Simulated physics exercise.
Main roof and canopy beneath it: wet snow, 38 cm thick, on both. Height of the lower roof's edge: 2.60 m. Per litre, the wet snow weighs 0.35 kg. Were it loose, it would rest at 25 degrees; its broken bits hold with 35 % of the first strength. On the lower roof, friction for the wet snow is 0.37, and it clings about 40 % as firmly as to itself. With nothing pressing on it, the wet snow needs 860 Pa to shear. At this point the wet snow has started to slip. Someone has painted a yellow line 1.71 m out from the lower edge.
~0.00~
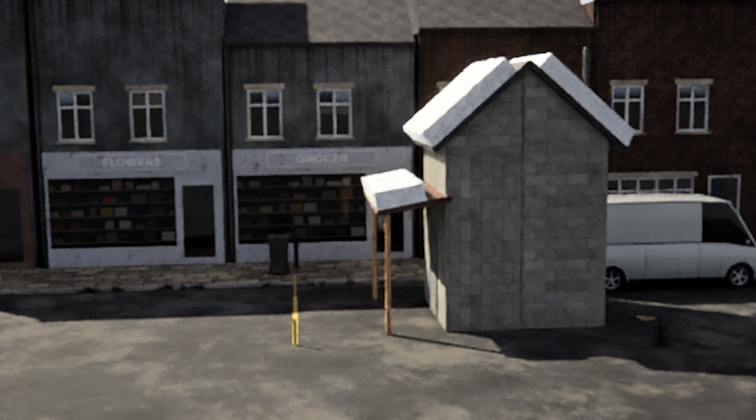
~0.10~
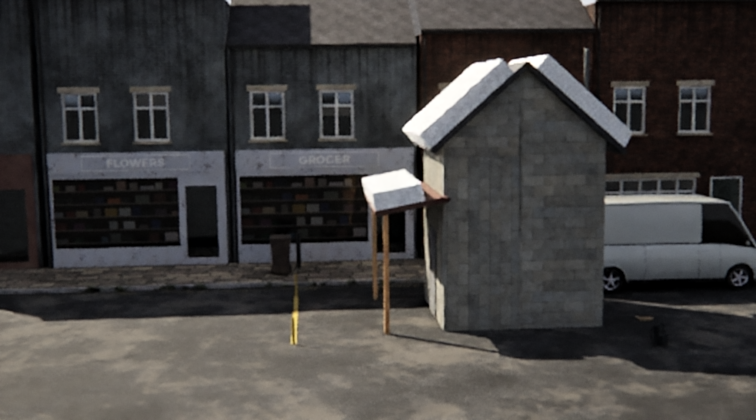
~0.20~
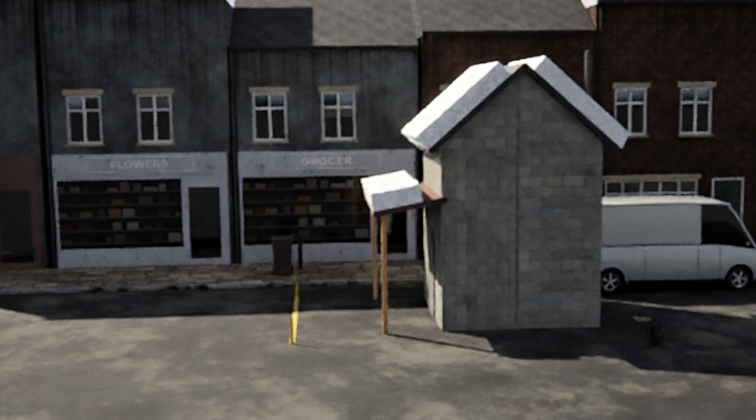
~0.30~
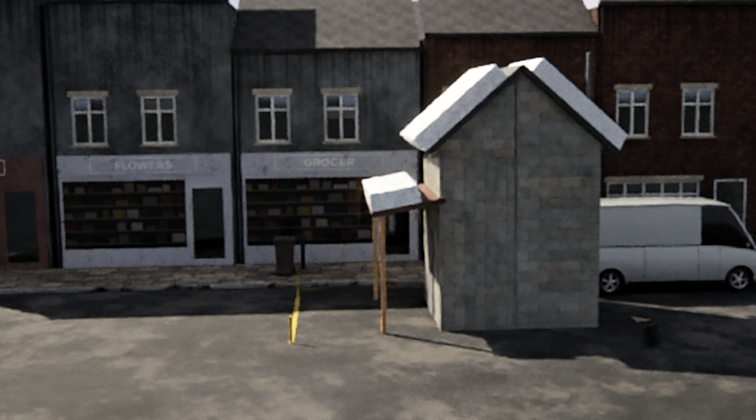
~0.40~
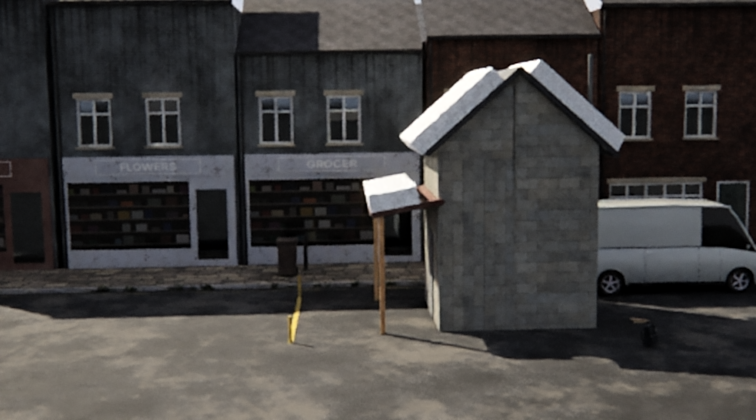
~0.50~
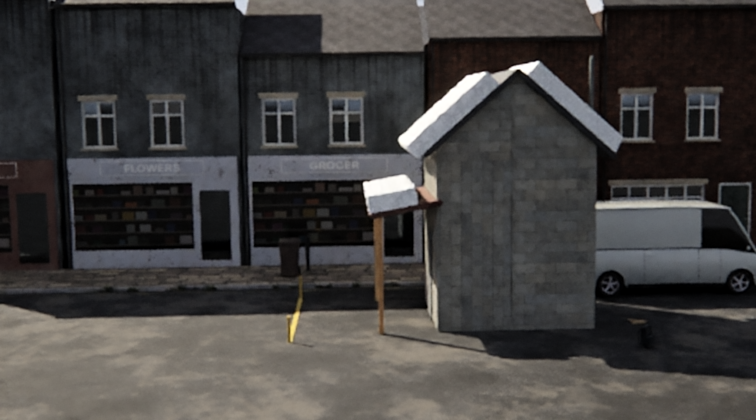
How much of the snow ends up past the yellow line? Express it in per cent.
About 16 %.
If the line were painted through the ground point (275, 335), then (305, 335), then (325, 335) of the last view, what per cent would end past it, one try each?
The three tries give 10 %, 25 % and 35 % in turn.
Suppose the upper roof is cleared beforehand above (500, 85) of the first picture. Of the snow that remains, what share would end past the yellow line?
Roughly 8 per cent.
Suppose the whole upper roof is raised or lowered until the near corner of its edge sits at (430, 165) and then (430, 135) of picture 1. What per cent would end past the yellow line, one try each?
1 %, then 30 %.
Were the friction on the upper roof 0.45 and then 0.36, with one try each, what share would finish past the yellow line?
Respectively near 30 % and near 40 %.
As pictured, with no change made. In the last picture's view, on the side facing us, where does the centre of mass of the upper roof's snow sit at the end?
At about (335, 293).
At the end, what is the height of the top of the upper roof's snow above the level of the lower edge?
Looks like around 0.6 m above that edge.
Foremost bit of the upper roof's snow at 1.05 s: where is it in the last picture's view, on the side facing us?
Near (387, 183).
After 1.05 s, none is below the lower edge and 0 % is past the line.
After 1.70 s, none is below the lower edge and 0 % is past the line.
After 2.35 s, 37 % is below the lower edge and 0 % is past the line.
After 3.00 s, 55 % is below the lower edge and 16 % is past the line.
After 4.70 s, 66 % is below the lower edge and 16 % is past the line.
